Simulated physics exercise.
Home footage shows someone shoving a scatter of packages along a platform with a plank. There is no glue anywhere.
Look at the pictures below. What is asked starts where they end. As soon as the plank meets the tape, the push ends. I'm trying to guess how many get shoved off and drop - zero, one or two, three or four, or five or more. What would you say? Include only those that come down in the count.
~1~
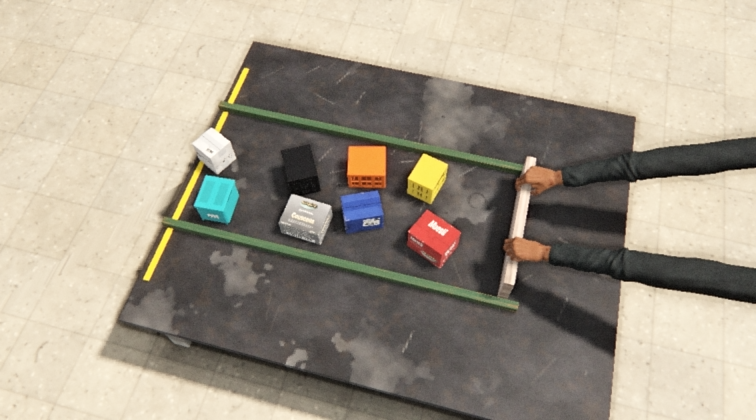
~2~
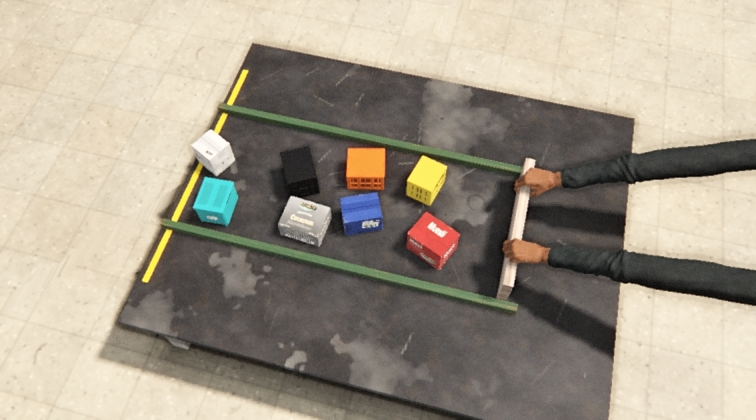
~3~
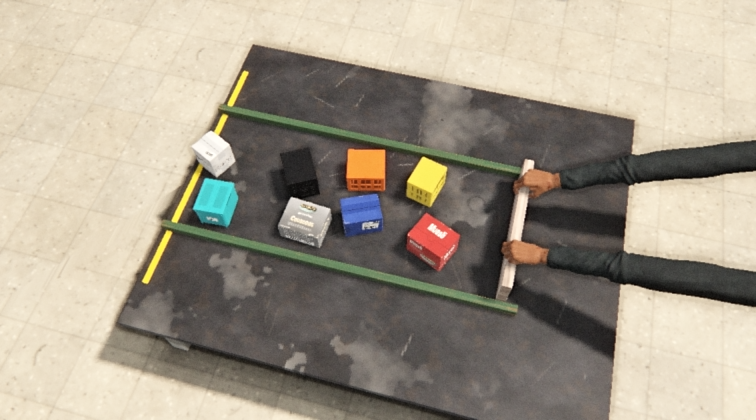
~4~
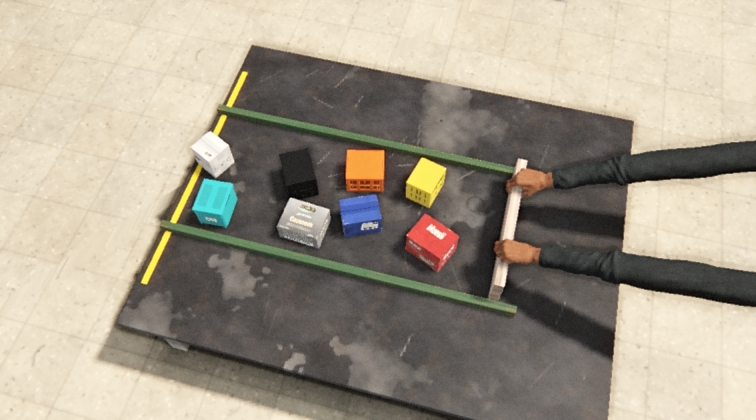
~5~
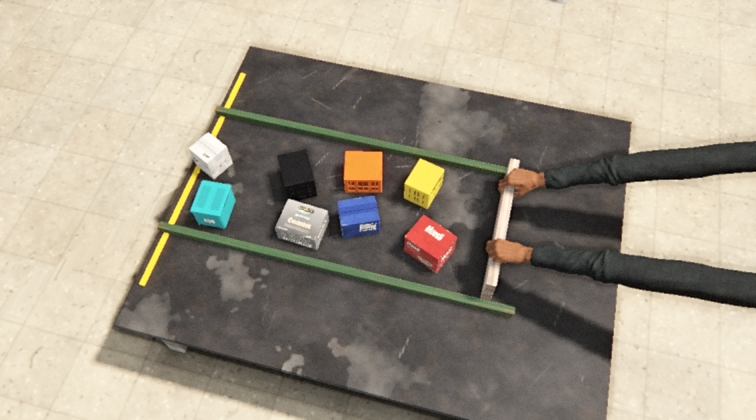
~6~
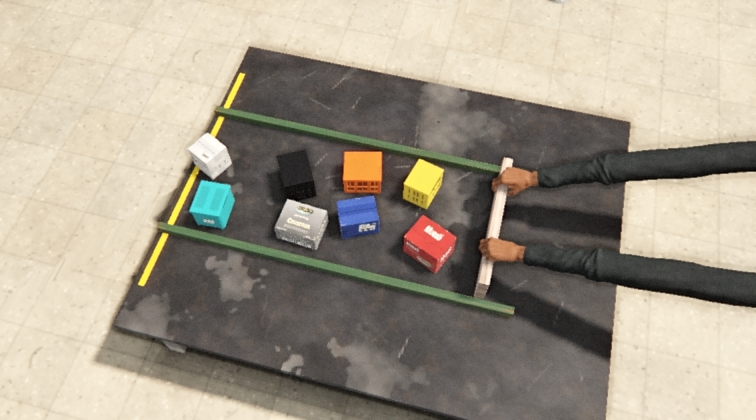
I would say five or more.
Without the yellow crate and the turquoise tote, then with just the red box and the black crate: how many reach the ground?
Going first to second: 6 and 6.
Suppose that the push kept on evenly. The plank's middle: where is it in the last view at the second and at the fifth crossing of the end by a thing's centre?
Its middle is near (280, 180) and then near (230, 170).
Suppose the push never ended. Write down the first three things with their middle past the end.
Earliest to latest, that's the white parcel, the turquoise tote and the black crate.
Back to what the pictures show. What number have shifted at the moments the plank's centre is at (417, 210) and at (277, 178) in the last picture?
In order, the tallies are 3 and 8.
Soon after, none off yet; white parcel at rest near (210, 156); turquoise tote at rest near (213, 205); black crate at rest near (297, 176).
Then, none off yet; white parcel at rest near (210, 156); turquoise tote moved a little near (206, 204); black crate moved about its own width near (251, 161).
Further on, two off so far; white parcel on the ground near (179, 201); turquoise tote on the ground near (158, 233); black crate tipped a little near (182, 148).
At rest, the number that fall off is five or more; fallen, red box, yellow crate, blue box, orange crate, grey box, black crate, turquoise tote and white parcel.
